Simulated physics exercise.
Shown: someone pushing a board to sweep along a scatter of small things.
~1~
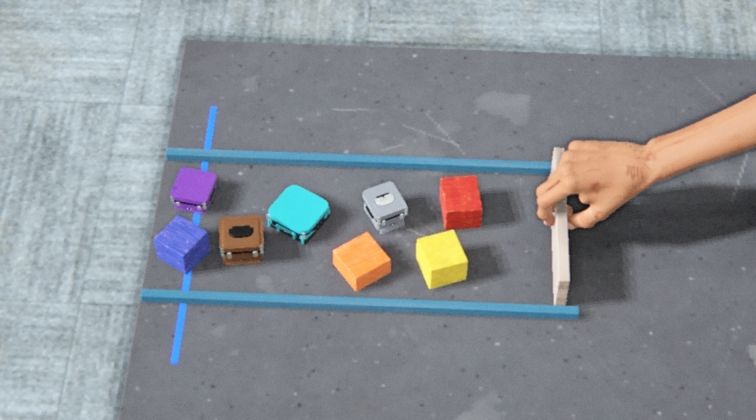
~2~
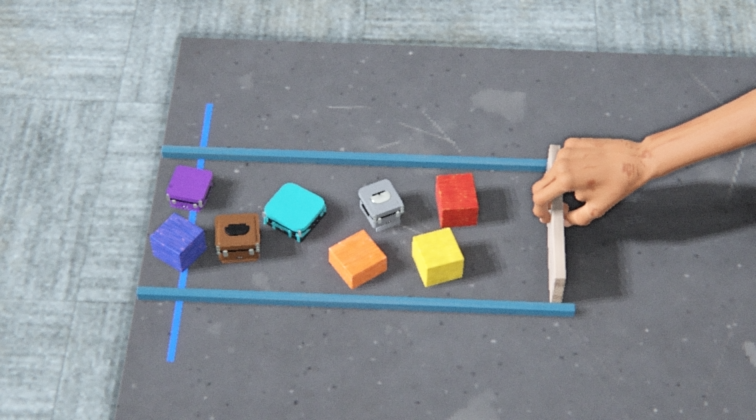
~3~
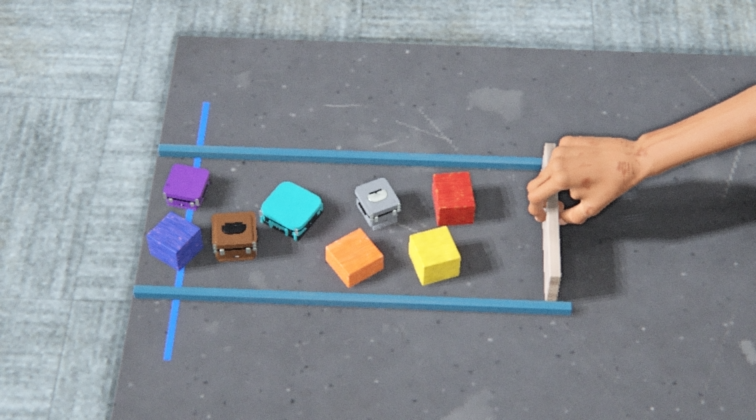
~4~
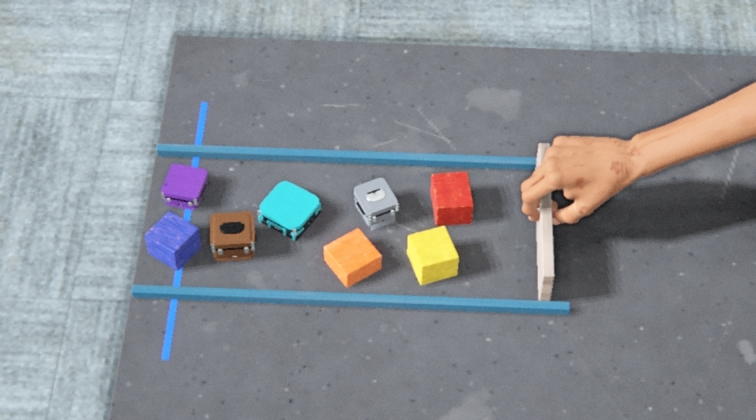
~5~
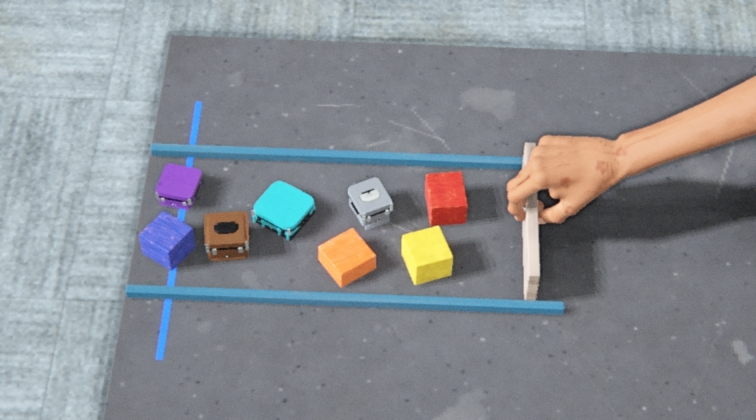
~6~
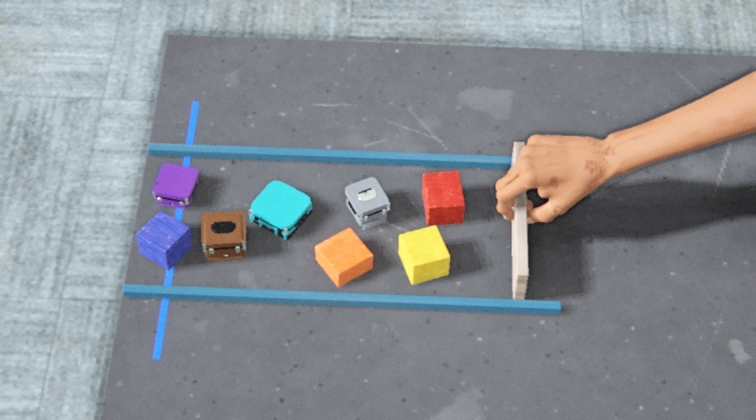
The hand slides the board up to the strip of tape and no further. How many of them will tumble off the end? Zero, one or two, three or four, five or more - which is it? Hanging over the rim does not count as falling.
Answer: Five or more.
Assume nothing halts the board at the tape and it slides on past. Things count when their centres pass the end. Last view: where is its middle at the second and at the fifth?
Near (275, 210) first, near (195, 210) second.
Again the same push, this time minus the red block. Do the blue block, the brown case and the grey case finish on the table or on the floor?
Blue block gone, brown case gone, grey case safe.
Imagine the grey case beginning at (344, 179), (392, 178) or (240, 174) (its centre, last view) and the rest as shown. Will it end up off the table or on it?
Taking the spots in order, it plunges, plunges, and plunges.
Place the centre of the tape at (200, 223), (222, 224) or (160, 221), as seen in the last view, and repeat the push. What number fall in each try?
Per try in turn: 4, 4, 6.
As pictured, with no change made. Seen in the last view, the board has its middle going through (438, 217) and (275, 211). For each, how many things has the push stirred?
The count is 2 at the first point and 8 at the second.
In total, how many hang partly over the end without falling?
Number: 0.
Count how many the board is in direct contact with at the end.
Contact count: 2.
Soon after, none off yet; blue block at rest near (165, 240); purple case at rest near (177, 187); brown case at rest near (224, 236).
Then, none off yet; blue block at rest near (165, 240); purple case at rest near (177, 187); brown case moving near (219, 239).
Further on, two off so far; blue block falling near (100, 364); purple case falling near (123, 263); brown case moved well along near (134, 234).
By the end, the number that fall off is five or more; fallen, grey case, orange block, turquoise case, brown case, purple case and blue block.
